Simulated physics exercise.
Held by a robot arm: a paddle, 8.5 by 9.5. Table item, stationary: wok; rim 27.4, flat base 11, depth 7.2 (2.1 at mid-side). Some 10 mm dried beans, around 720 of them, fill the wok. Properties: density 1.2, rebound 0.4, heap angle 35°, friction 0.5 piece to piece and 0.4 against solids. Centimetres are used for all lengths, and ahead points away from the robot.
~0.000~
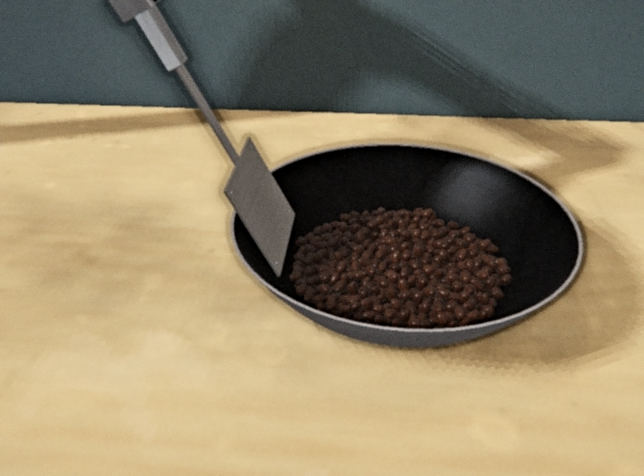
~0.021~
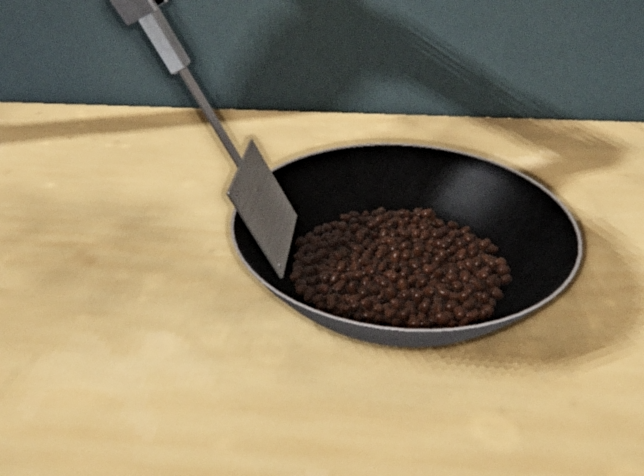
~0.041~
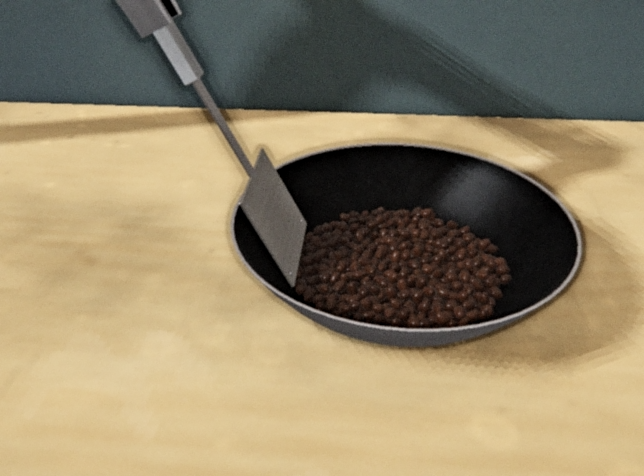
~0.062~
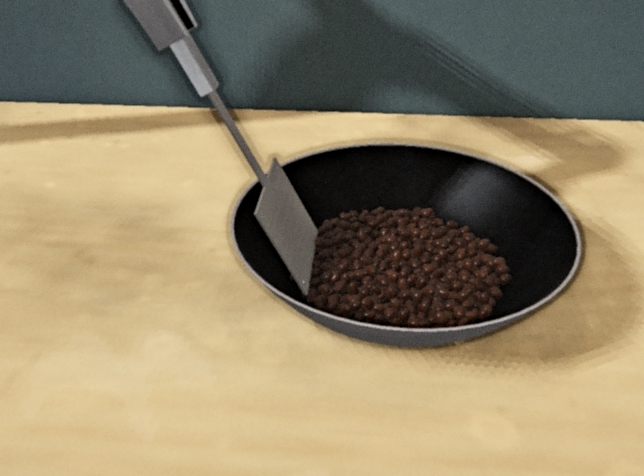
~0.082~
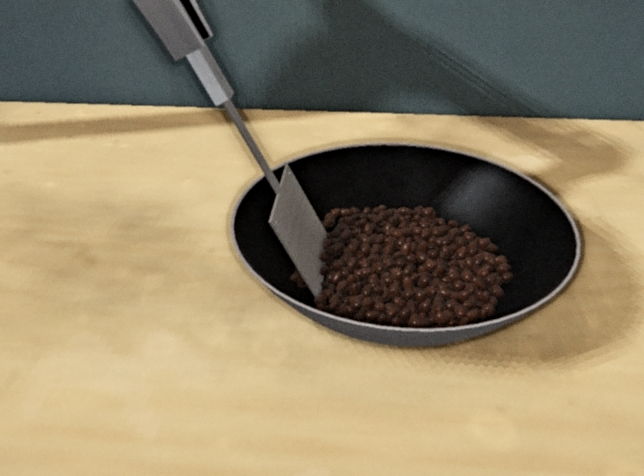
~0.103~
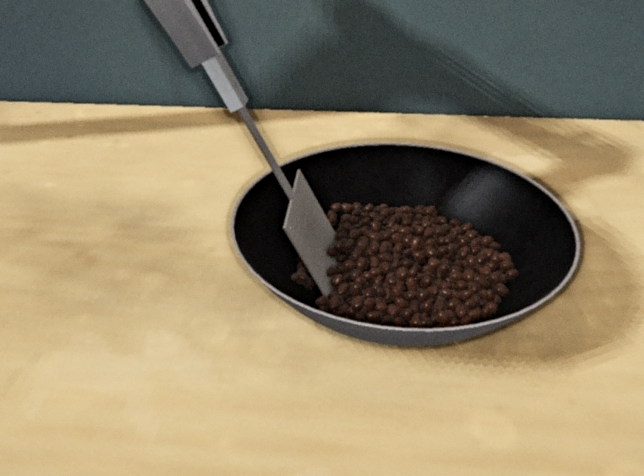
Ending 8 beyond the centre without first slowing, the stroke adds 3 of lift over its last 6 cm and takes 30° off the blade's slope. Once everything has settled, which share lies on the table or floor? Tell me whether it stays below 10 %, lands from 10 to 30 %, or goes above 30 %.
It stays below 10 %.
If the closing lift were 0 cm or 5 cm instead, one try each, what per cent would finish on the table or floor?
10 and 5 per cent.
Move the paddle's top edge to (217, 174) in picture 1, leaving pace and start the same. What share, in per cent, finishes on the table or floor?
I'd estimate close to 0 per cent.
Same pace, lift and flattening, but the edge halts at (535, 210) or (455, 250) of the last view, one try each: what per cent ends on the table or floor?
Around 35 per cent for the first try and 0 per cent for the second.
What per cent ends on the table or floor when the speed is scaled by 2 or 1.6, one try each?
30 and 20 %.
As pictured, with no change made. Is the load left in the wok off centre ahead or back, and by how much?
It sits some 5.0 centimetres ahead of centre.
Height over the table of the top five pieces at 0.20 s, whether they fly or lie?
I'd put them at about 9 centimetres above the table.
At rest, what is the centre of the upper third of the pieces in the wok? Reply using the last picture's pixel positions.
It is centred around (517, 236).
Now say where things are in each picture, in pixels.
In the first picture, the paddle top edge at (237, 162), sloping 64°; upper third of the load around (396, 262), from x 295 to 505, top at y 210; 716 in the wok.
In the second picture, the paddle top edge at (240, 164), sloping 64°; upper third of the load around (396, 262), from x 295 to 505, top at y 210.
In the third picture, the paddle top edge at (252, 173), sloping 64°; upper third of the load around (396, 262), from x 295 to 505, top at y 210.
In the fourth picture, the paddle top edge at (265, 183), sloping 64°; upper third of the load around (396, 261), from x 295 to 505, top at y 210.
In the fifth picture, the paddle top edge at (279, 191), sloping 64°; upper third of the load around (397, 257), from x 295 to 505, top at y 210.
In the sixth picture, the paddle top edge at (292, 196), sloping 64°; upper third of the load around (400, 253), from x 295 to 510, top at y 210; 716 in the wok.
After 0.20 s, sloping 64°, highest piece 15 above the table; 714 in the wok, 2 on the blade or in flight.
After 0.29 s, sloping 51°, highest piece 41 above the table; 714 in the wok, 2 on the blade or in flight.
After 0.54 s, sloping 34°, highest piece 71 above the table; 683 in the wok, 21 on the table or floor, 12 on the blade or in flight.
After 1.59 s, sloping 34°, highest piece 8 above the table; 682 in the wok, 34 on the table or floor.
In the end, 682 in the wok, 34 on the table or floor. That is 5 % on the table or floor.
